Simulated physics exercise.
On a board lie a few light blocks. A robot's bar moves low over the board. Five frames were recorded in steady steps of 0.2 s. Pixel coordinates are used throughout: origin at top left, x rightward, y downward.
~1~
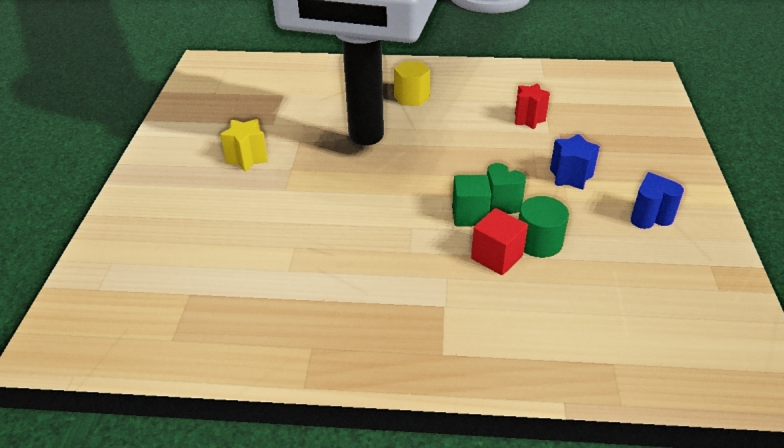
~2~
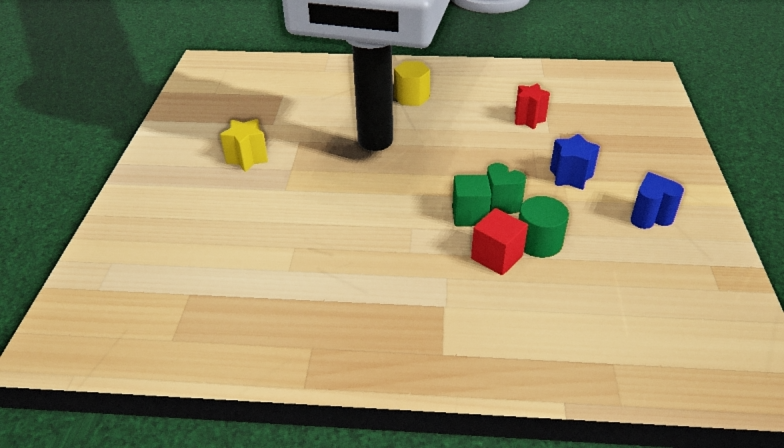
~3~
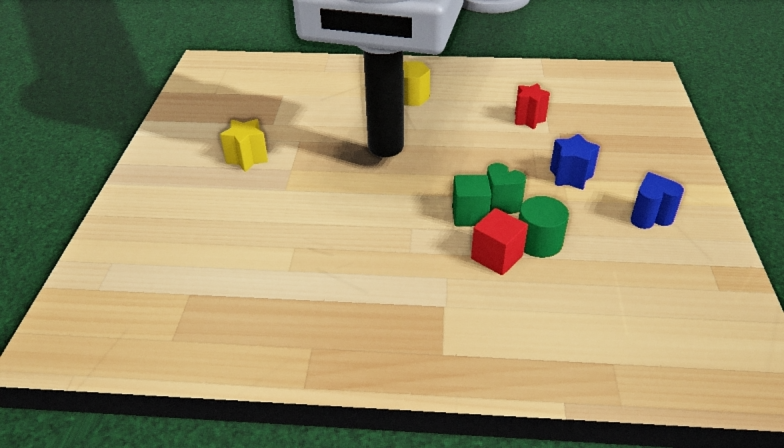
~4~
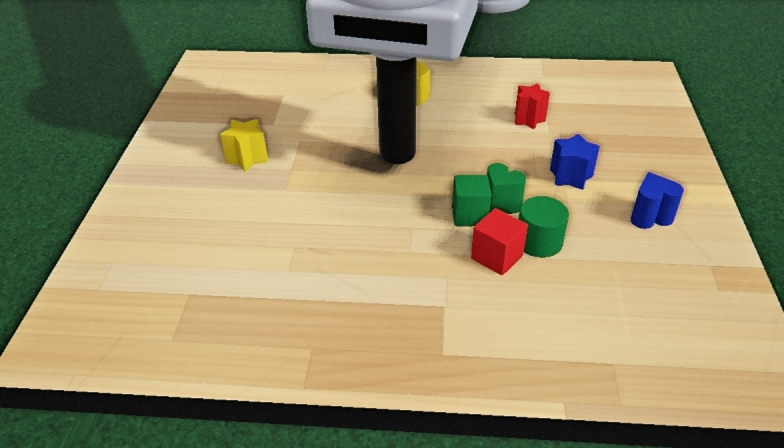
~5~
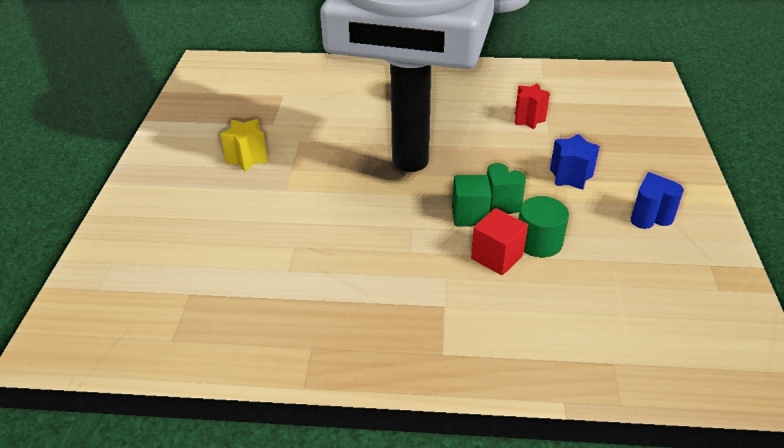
A robot's black bar slid a short way to the right and toward the viewer over the wooden board, passing in front of the yellow cylinder, while the scattered red, green, blue and yellow blocks stayed still.
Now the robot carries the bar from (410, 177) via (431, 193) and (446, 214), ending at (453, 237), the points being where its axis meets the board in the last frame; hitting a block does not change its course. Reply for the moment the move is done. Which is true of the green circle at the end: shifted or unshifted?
Answer: Unmoved.
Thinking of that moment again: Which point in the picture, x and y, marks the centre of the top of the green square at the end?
Most likely (494, 201).
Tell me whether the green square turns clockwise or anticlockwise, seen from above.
It turns round anticlockwise.
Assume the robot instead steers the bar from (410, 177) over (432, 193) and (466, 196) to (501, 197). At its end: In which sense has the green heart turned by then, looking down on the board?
The sense of turning is clockwise.
The first path, step by step. Halfway along, bar (441, 189); green square (478, 188).
At the end, bar (454, 223); green square (494, 201), turned 85° anticlockwise; red square (509, 229), turned 30° clockwise; green heart (509, 175), turned 15° anticlockwise; green circle still.
